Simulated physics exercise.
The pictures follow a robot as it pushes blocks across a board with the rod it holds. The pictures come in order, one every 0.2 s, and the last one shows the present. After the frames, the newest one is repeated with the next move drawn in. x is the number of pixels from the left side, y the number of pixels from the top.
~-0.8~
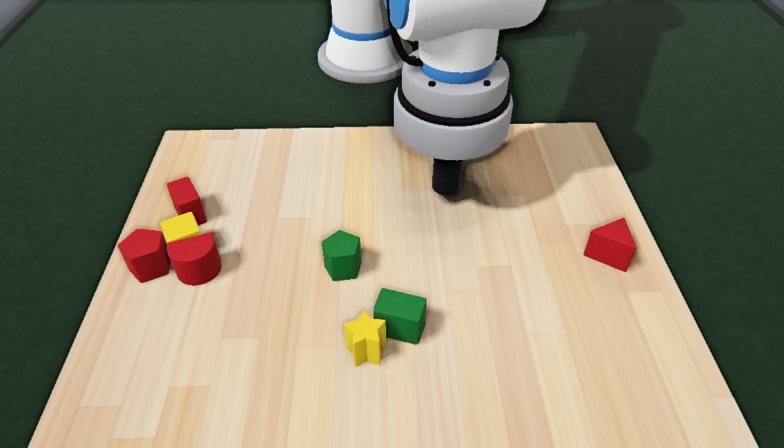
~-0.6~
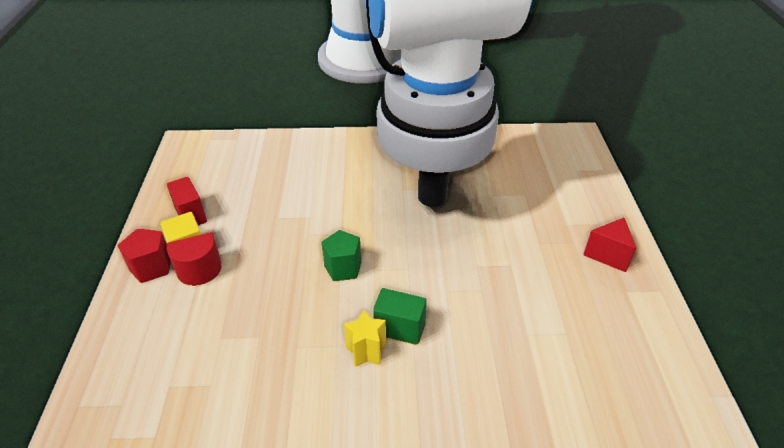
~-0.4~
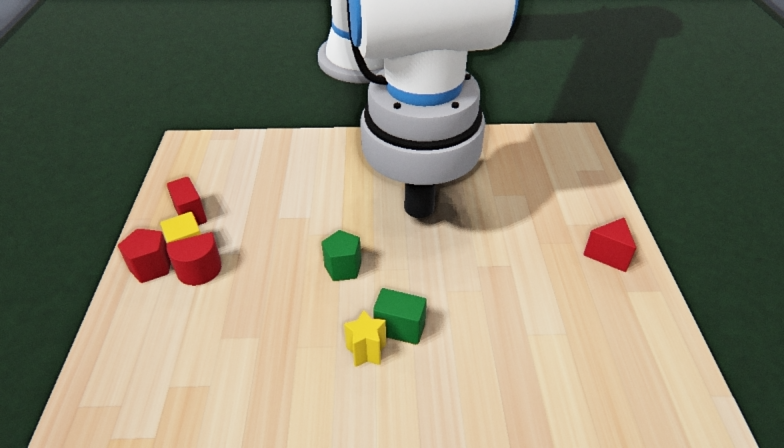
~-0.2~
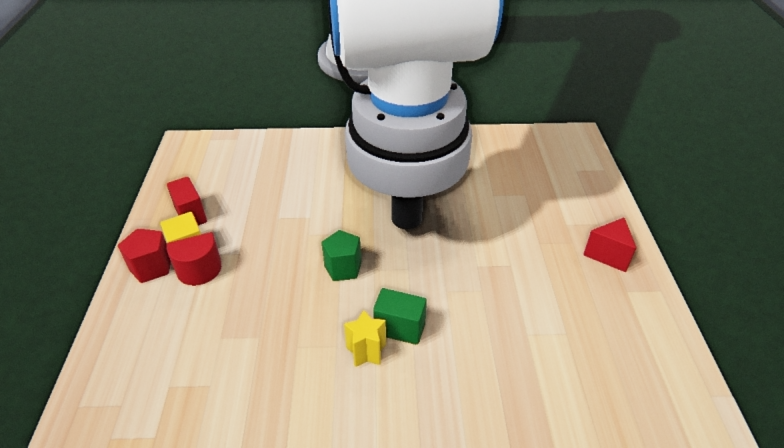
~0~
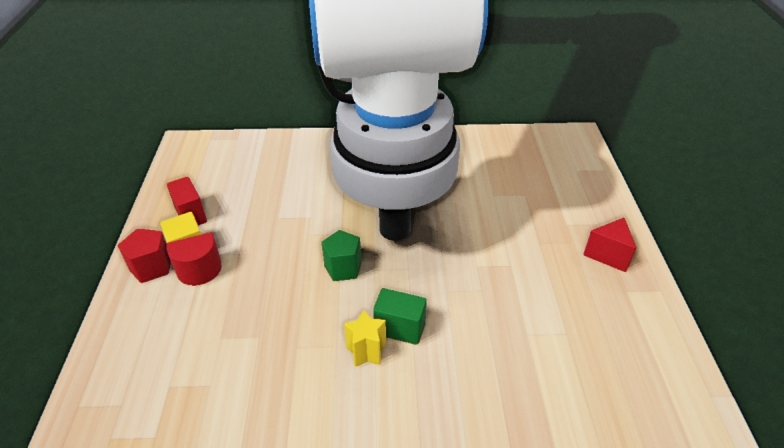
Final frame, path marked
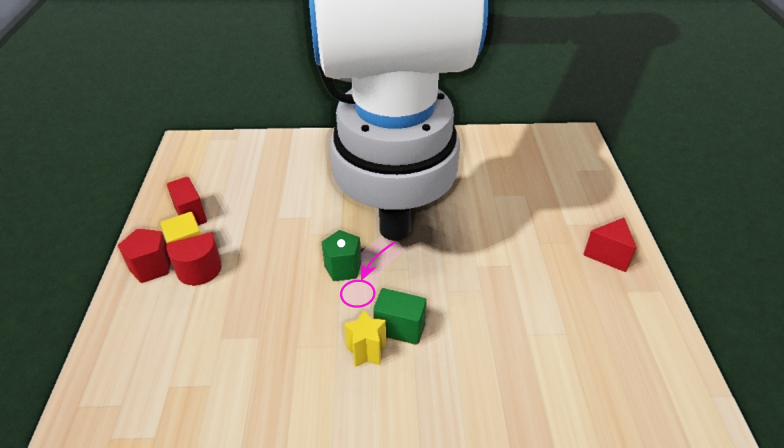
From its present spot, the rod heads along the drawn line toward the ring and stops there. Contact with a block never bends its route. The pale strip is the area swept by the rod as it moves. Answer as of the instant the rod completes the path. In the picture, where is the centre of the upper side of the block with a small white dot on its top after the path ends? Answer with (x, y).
At the end it should sit near (323, 257).
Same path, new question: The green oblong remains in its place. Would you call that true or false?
It is true.
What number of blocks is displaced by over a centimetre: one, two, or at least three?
Looking at the path, I think only one of the blocks ends up more than 1 cm away.
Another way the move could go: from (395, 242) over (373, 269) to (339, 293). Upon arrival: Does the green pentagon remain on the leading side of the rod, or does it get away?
Looking at the end of the path, the green pentagon has slipped free of the rod.
The line goes from (395, 242) through (377, 256) and (364, 273) to (358, 293); the dot is on the green pentagon.
What follows on the original path. Halfway along, rod (369, 252); green pentagon (332, 248), turned 10° clockwise.
At the end, rod (357, 282); green pentagon (323, 257), turned 65° clockwise; green oblong unmoved.
